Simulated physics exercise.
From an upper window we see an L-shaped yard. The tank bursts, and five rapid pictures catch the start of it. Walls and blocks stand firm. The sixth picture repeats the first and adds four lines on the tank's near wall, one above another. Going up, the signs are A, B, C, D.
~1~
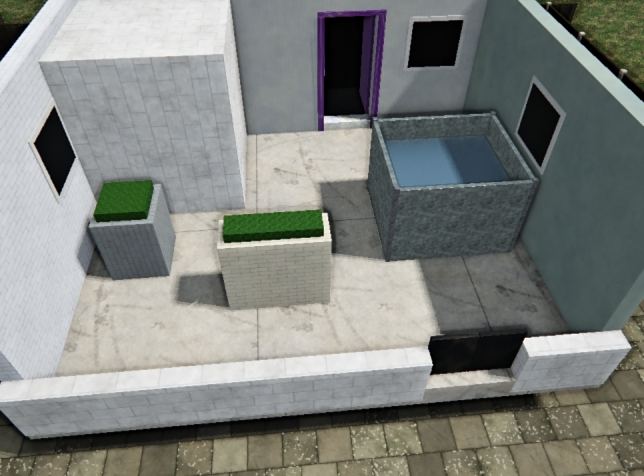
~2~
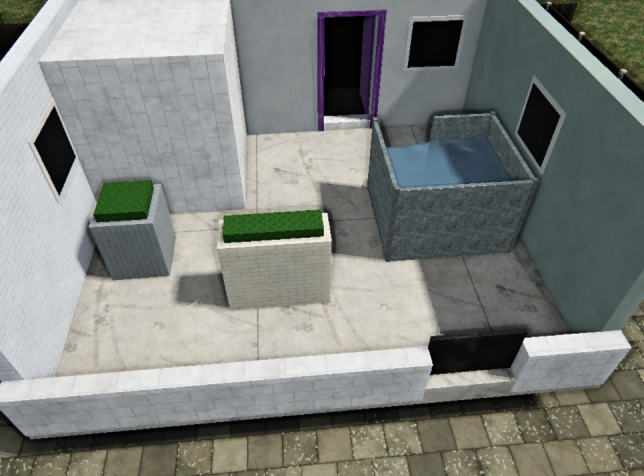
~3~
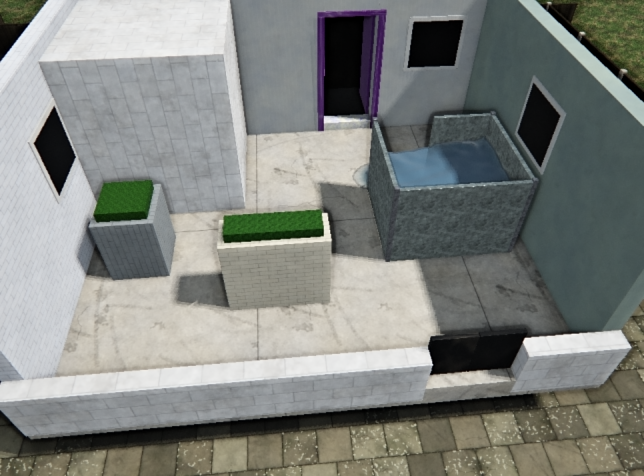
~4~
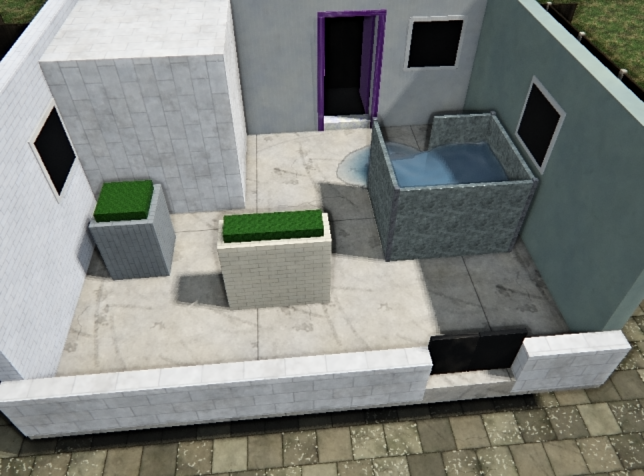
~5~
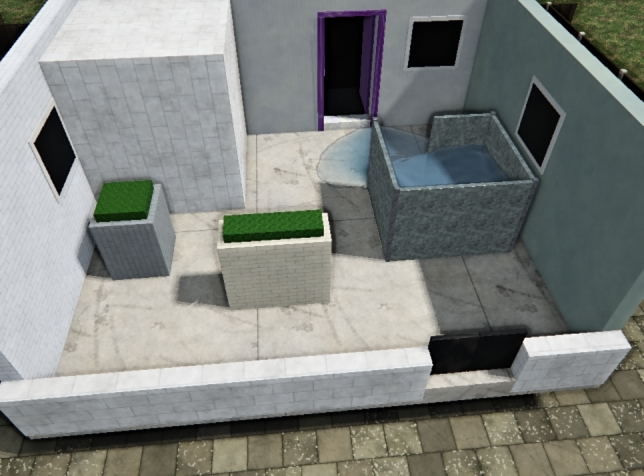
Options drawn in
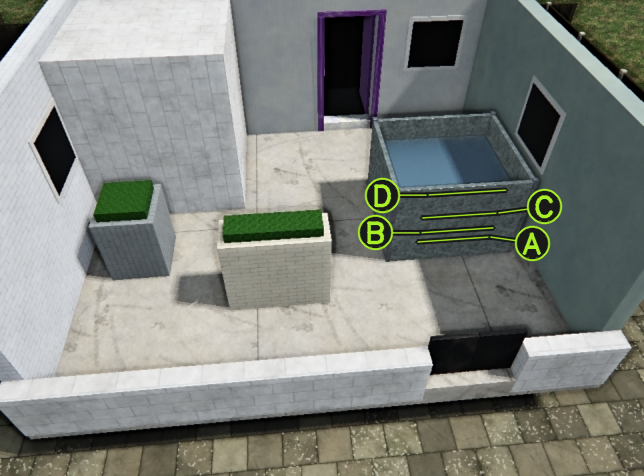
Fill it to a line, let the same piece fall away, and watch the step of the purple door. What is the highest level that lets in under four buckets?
Choose A.
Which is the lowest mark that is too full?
That would be B.
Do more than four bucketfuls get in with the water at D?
Yes.
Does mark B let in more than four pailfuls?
Yes.
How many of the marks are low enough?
One of the four.
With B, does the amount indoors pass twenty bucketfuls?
No, less.
In lime, A at (454, 239); B at (456, 230); C at (460, 215); D at (466, 192); from the bottom up A, B, C, D.
For mark A, a bucket or two gets in.
For mark B, about 8 bucketfuls get in.
For mark C, dozens of bucketfuls pour in.
For mark D, dozens of bucketfuls pour in.
